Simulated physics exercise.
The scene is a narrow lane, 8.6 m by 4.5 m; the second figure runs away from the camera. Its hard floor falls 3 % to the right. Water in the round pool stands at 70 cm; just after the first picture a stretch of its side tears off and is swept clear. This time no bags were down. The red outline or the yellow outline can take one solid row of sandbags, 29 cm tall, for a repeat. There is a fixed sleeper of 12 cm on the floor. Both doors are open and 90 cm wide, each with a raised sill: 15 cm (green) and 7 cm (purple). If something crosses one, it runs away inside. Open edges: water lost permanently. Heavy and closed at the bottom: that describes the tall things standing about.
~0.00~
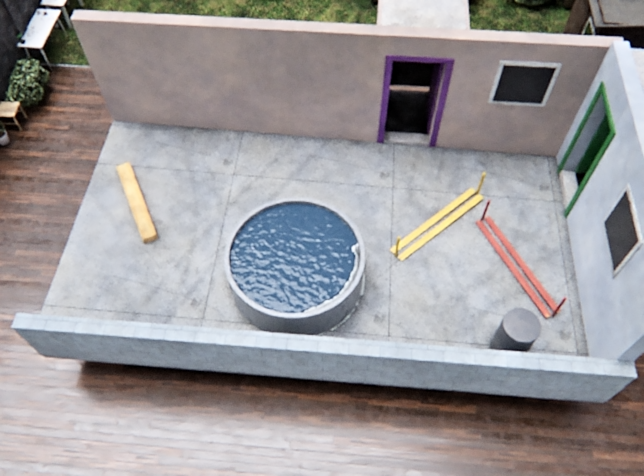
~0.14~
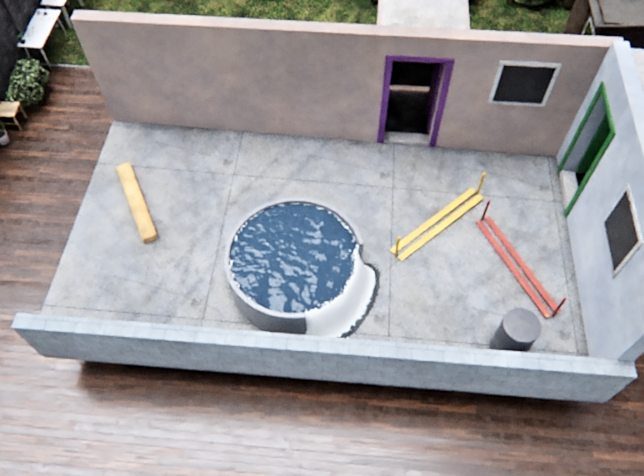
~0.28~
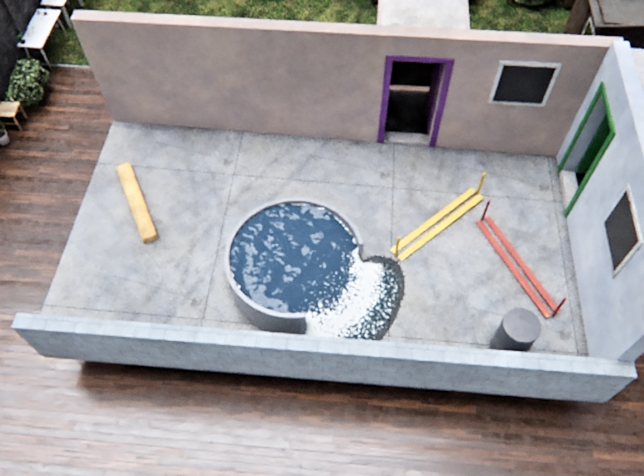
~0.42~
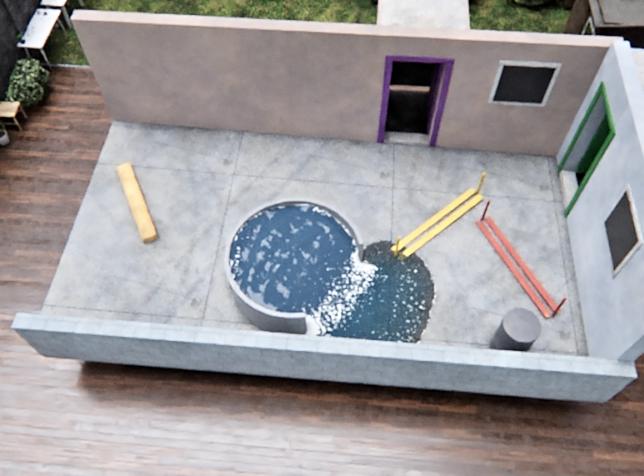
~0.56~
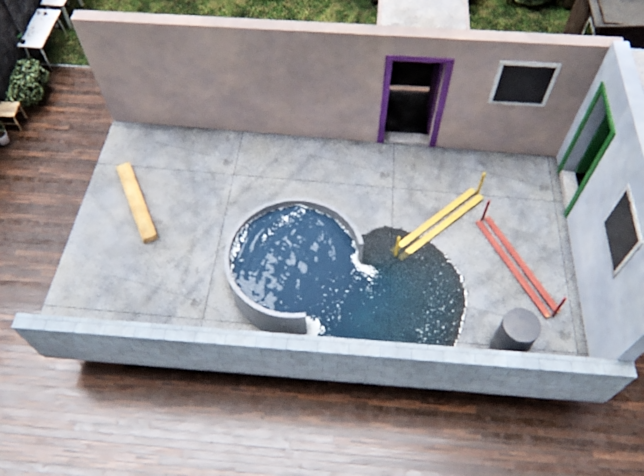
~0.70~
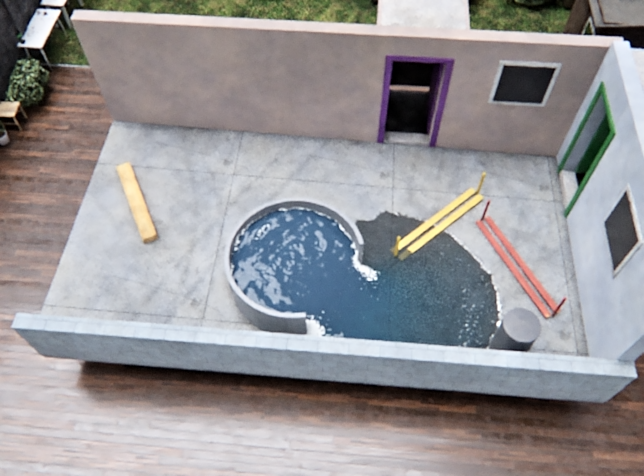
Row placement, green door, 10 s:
Red mark.
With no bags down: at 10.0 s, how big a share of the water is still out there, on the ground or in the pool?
Roughly 92 percent of it is still there.
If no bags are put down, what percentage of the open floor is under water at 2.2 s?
30 %.
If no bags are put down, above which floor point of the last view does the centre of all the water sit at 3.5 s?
Centre estimate: Near (446, 268).
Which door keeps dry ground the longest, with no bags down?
Purple.
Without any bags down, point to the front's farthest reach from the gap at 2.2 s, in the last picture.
Near (560, 202).
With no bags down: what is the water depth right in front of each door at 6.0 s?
In centimetres, green: 24; purple: 8.
After 1.4 s water covers 30 % of the floor and is deepest (70 cm) near (483, 359) in the run without bags; in at the green door, 0 L with no bags, 0 L with the row on red, 0 L on yellow.
After 2.2 s water covers 30 % of the floor and is deepest (46 cm) near (483, 359) in the run without bags; in at the green door, 0 L with no bags, 0 L with the row on red, 0 L on yellow.
After 3.5 s water covers 50 % of the floor and is deepest (44 cm) near (554, 164) in the run without bags; in at the green door, 4 L with no bags, 0 L with the row on red, 5 L on yellow.
After 6.0 s water covers 75 % of the floor and is deepest (26 cm) near (555, 172) in the run without bags; in at the green door, 99 L with no bags, 3 L with the row on red, 115 L on yellow.
After 10.0 s water covers 90 % of the floor and is deepest (16 cm) near (588, 379) in the run without bags; in at the green door, 142 L with no bags, 10 L with the row on red, 165 L on yellow.
